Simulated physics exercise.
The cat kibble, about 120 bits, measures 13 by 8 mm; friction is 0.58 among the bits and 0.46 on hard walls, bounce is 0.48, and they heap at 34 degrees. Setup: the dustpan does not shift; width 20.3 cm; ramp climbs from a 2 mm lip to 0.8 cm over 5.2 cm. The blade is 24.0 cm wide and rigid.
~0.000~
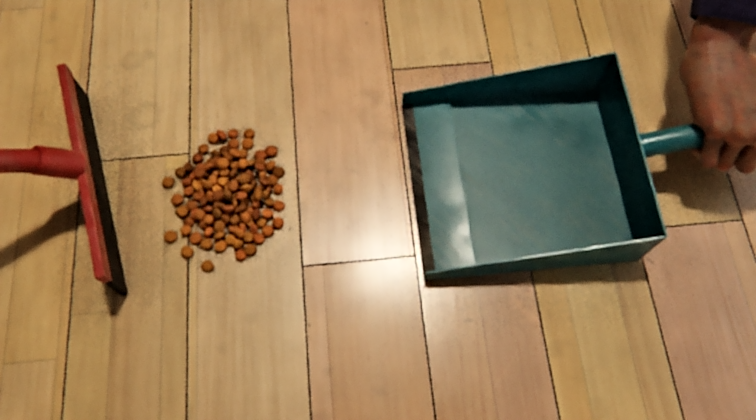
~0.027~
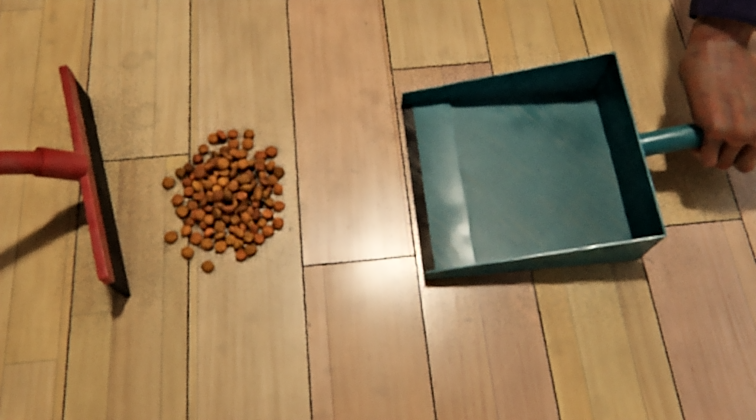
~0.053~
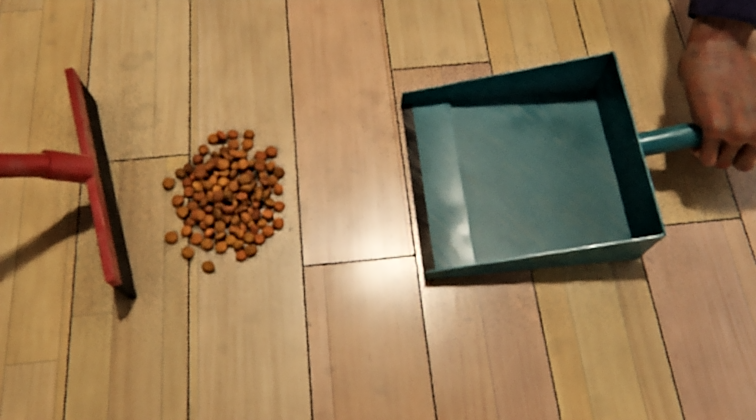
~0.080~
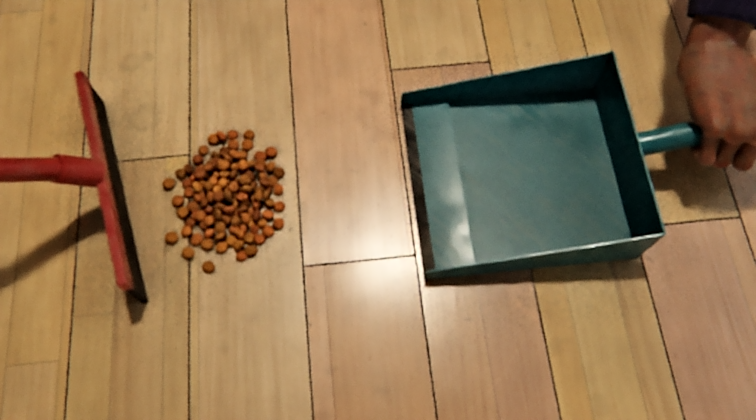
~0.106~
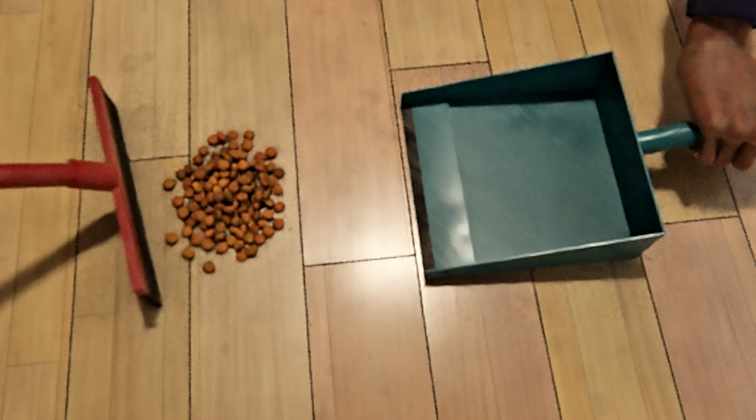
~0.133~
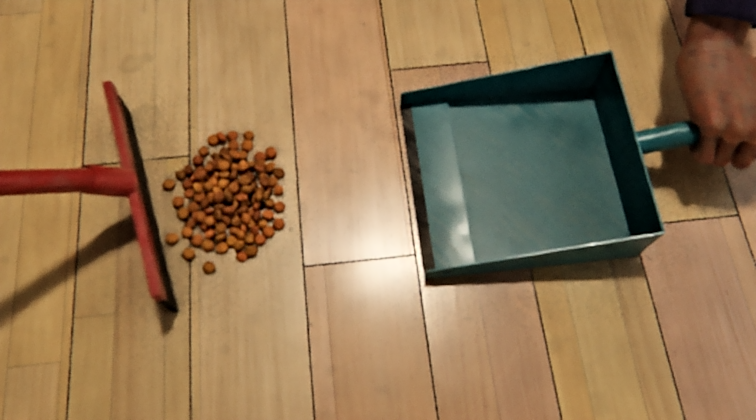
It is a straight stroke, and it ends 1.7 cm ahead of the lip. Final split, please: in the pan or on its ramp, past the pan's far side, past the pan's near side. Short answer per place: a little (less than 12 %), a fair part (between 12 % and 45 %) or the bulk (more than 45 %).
Pan - a little, far side - a little, near side - a little.
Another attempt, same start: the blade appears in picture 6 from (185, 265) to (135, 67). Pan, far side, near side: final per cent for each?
The pan gets 35, the far side 15 and the near side 0.
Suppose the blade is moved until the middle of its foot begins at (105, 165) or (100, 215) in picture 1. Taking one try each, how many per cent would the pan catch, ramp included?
First try about 5 per cent, second about 0 per cent.
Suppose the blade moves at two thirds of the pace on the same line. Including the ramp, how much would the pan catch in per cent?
Then near 0 in a hundred.
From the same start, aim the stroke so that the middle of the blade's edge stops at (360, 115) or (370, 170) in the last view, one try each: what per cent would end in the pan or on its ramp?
Around 30 per cent, and around 30 per cent.
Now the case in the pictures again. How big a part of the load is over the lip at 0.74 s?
It's near 0 percent at that moment.
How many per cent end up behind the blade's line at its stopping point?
Estimate: About 20 %.
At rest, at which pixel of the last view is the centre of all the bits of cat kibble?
I'd say roughly (381, 192).
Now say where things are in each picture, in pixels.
In the first frame, blade from (104, 277) to (66, 74), moved 0.0 cm, 0 of the pieces shifted so far; middle of the pieces at (229, 190); pan at (533, 177).
In the second frame, blade from (107, 278) to (68, 75), moved 0.2 cm, 0 of the pieces shifted so far; middle of the pieces at (229, 190).
In the third frame, blade from (114, 281) to (74, 77), moved 0.9 cm, 0 of the pieces shifted so far; middle of the pieces at (229, 190).
In the fourth frame, blade from (126, 285) to (83, 81), moved 2.0 cm, 0 of the pieces shifted so far; middle of the pieces at (229, 191).
In the fifth frame, blade from (141, 290) to (96, 85), moved 3.5 cm, 0 of the pieces shifted so far; middle of the pieces at (229, 191).
In the sixth frame, blade from (159, 295) to (111, 90), moved 5.2 cm, 0 of the pieces shifted so far; middle of the pieces at (229, 191); pan at (531, 175). Its pace works out near 0.63 m/s, heading 23 degrees towards the viewer's side.
Then, at 0.34 s, middle of the blade 16 cm from the lip; 0 % over the lip, far side 0 %, near side 0 %.
Then, at 0.47 s, middle of the blade 8 cm from the lip; 0 % over the lip, far side 5 %, near side 5 %.
After 0.74 s, middle of the blade 4 cm from the lip; 0 % over the lip, far side 5 %, near side 5 %.
At rest (1.0 s), pan 0 %, far side 5 %, near side 5 %, in front of the lip or behind the blade 85 %.
